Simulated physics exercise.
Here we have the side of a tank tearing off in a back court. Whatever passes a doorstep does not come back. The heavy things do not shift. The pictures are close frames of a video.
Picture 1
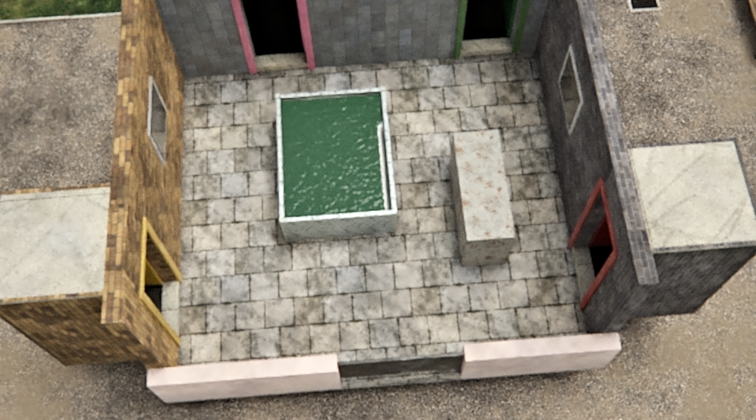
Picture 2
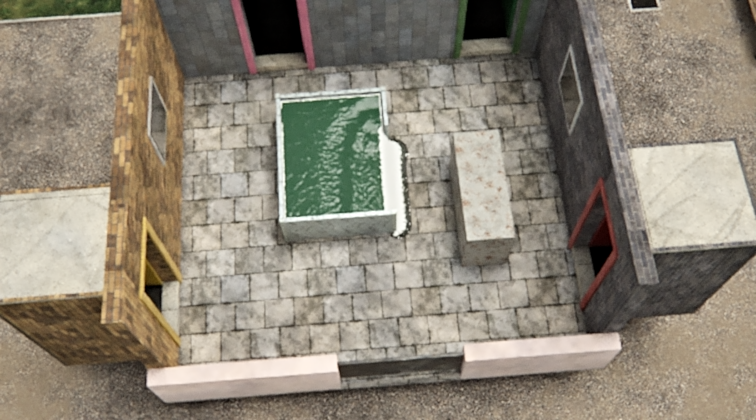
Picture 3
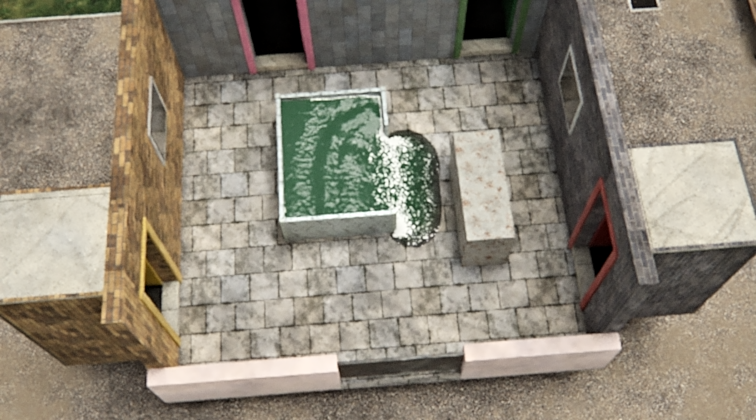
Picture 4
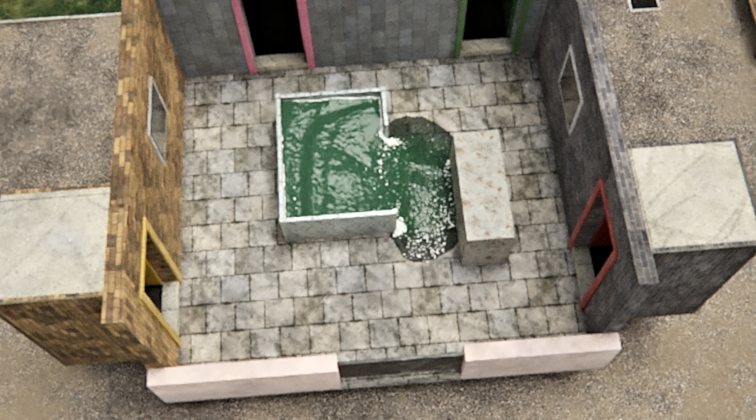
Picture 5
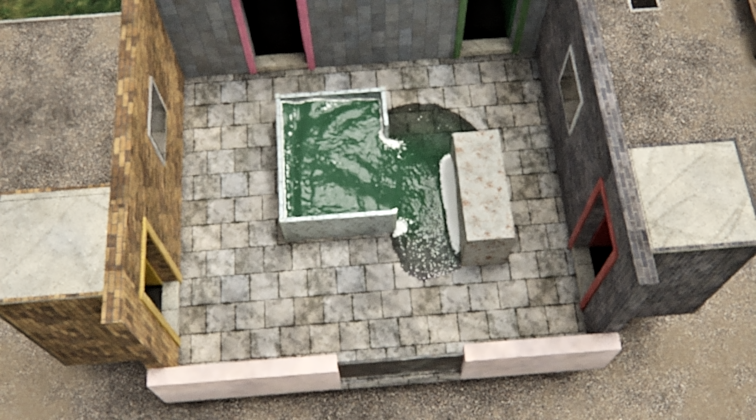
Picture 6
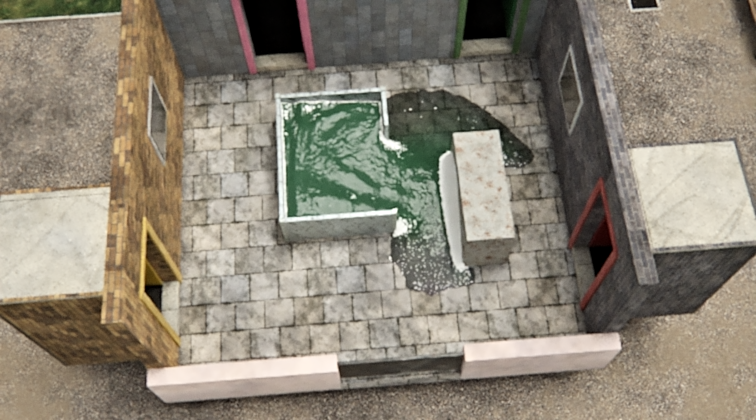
Green water fills an open, pale-walled tank left of centre in a paved court, seen from a fixed, high viewpoint. A speckled stone block stands to its right, between a tan brick wall with a yellow-framed doorway and a grey wall with a red one. The tank's right side gives way, and water pours out foaming, spreads over the paving, strikes the block and runs around its far end.
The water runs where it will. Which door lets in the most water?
Most goes in at the green door.
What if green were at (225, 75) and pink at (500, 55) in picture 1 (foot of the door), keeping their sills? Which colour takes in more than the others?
I say the door marked pink.
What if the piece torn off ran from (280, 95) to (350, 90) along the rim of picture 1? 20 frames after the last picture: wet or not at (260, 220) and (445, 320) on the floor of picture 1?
In turn: Awash, dry.
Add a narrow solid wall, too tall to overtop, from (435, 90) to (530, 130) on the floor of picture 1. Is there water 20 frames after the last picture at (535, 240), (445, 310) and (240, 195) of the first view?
In turn: Awash, covered, no water.
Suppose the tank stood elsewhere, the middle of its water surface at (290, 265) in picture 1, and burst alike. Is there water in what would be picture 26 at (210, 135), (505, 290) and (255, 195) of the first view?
In that order: Free of water, wet, not flooded.
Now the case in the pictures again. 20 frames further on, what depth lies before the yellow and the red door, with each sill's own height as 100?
Near 110 and 60 in a hundred.
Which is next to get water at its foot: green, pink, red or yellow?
The green-painted one.
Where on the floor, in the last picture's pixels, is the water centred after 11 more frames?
Near (406, 197).
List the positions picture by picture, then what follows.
In the first frame, still water in the open tank at (335, 155).
In the second frame, water pours out at (389, 182) and has run to (395, 143).
In the third frame, water pours out at (389, 182) and has run to (420, 241).
In the fourth frame, water pours out at (389, 183) and has run to (444, 246).
In the fifth frame, water pours out at (389, 183) and has run to a hidden place.
In the sixth frame, the front is at (523, 149), out from the gap at (389, 183).
A moment on, water covers 25 % of the floor; green door not reached, red door not reached, yellow door not reached, pink door not reached.
Next, water covers 45 % of the floor; green door a trickle in, red door not reached, yellow door not reached, pink door not reached.
Then, water covers 65 % of the floor; green door some in, red door wet at the sill, nothing in, yellow door wet at the sill, nothing in, pink door wet at the sill, nothing in.
Later, water covers 90 % of the floor; green door some in, red door wet at the sill, nothing in, yellow door a trickle in, pink door wet at the sill, nothing in.
In the end, water covers 95 % of the floor; green door some in, red door wet at the sill, nothing in, yellow door a trickle in, pink door wet at the sill, nothing in; the green door has let in the most.
